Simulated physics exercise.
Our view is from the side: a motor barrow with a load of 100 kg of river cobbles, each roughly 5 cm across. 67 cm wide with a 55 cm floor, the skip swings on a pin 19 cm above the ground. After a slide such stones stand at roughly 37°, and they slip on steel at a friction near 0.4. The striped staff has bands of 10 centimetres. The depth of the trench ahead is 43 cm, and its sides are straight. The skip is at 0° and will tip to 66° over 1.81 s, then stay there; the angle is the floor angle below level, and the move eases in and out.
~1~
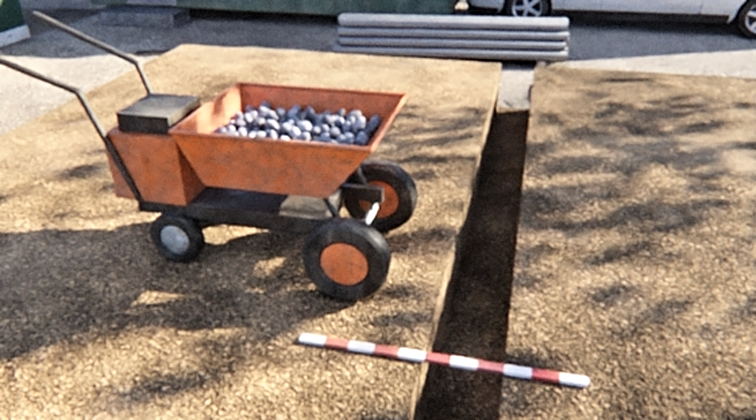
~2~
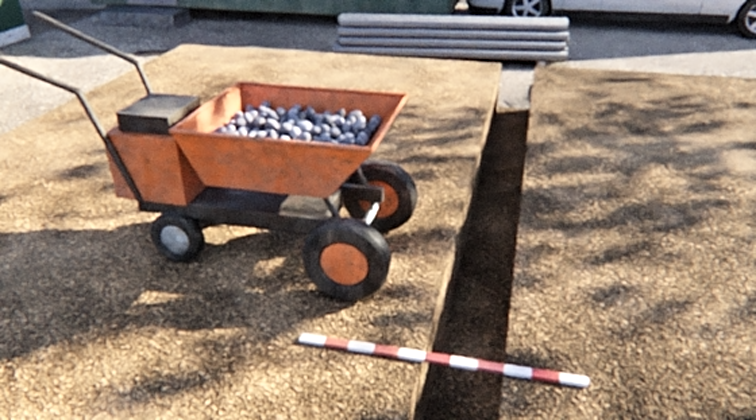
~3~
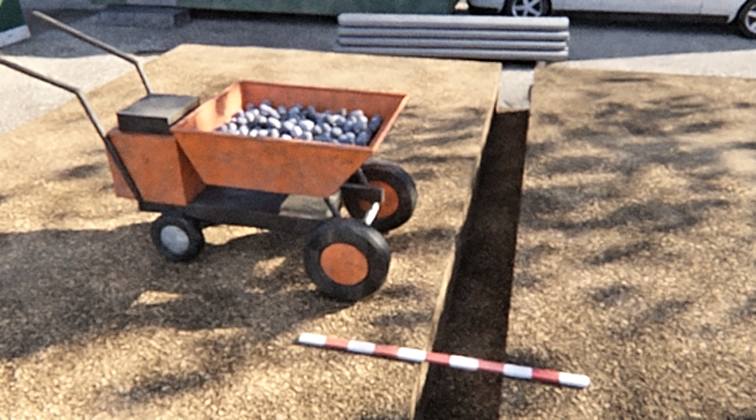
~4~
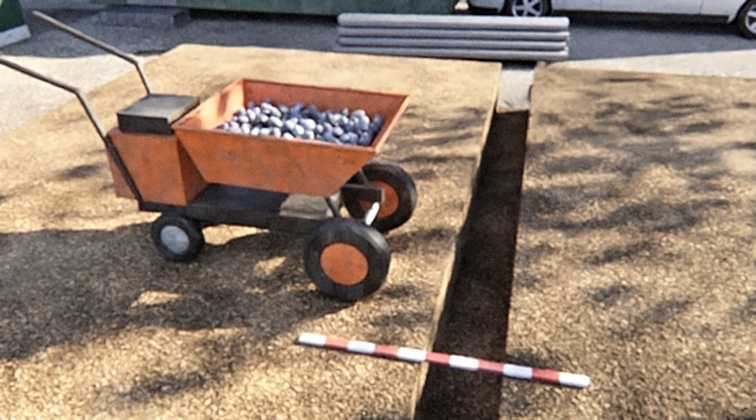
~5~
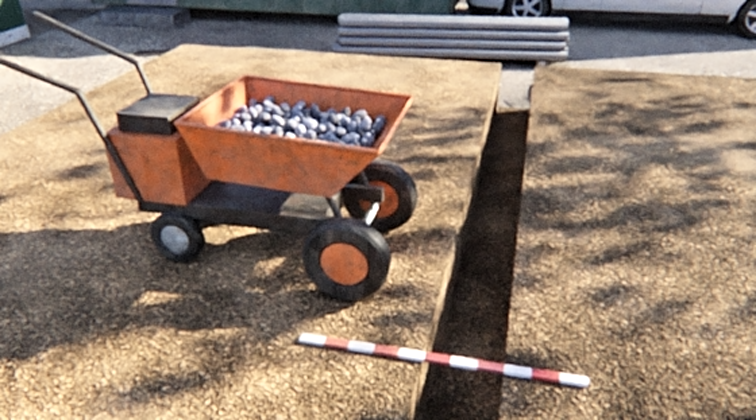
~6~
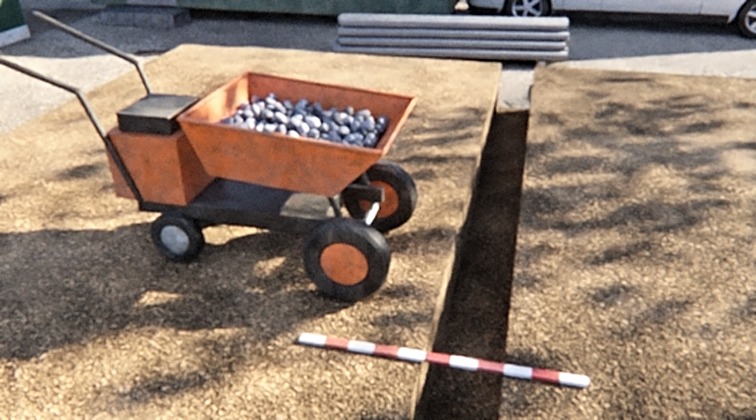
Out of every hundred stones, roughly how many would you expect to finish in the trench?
Close to 56 in every hundred.
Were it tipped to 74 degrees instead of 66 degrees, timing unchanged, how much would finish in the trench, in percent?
Share in trench: Approx. 45%.
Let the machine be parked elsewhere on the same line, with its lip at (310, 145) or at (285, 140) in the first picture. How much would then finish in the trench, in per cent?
First place: Near 100%; second place: Near 80%.
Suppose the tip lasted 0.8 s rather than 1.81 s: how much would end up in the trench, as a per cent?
That works out at about 40 in a hundred.
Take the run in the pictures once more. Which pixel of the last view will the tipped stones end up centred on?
Roughly at pixel (501, 336).
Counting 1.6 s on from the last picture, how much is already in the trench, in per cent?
By that moment, roughly 15 per cent of the load.
Then, 1.1 s after the last picture the floor is at 56°, 100 % in the skip; the foremost stones are at (477, 205).
Then, 1.6 s after the last picture the floor is at 66°, 61 % in the skip, 17 % in the trench, 22 % past the trench; the foremost stones are at (579, 293).
Then, 2.0 s after the last picture the floor is at 66°, 29 % in the skip, 28 % in the trench, 44 % past the trench; the foremost stones are at (652, 288).
Then, 3.9 s after the last picture the floor is at 66°, 0 % in the skip, 56 % in the trench, 44 % past the trench; the foremost stones are at (685, 289).
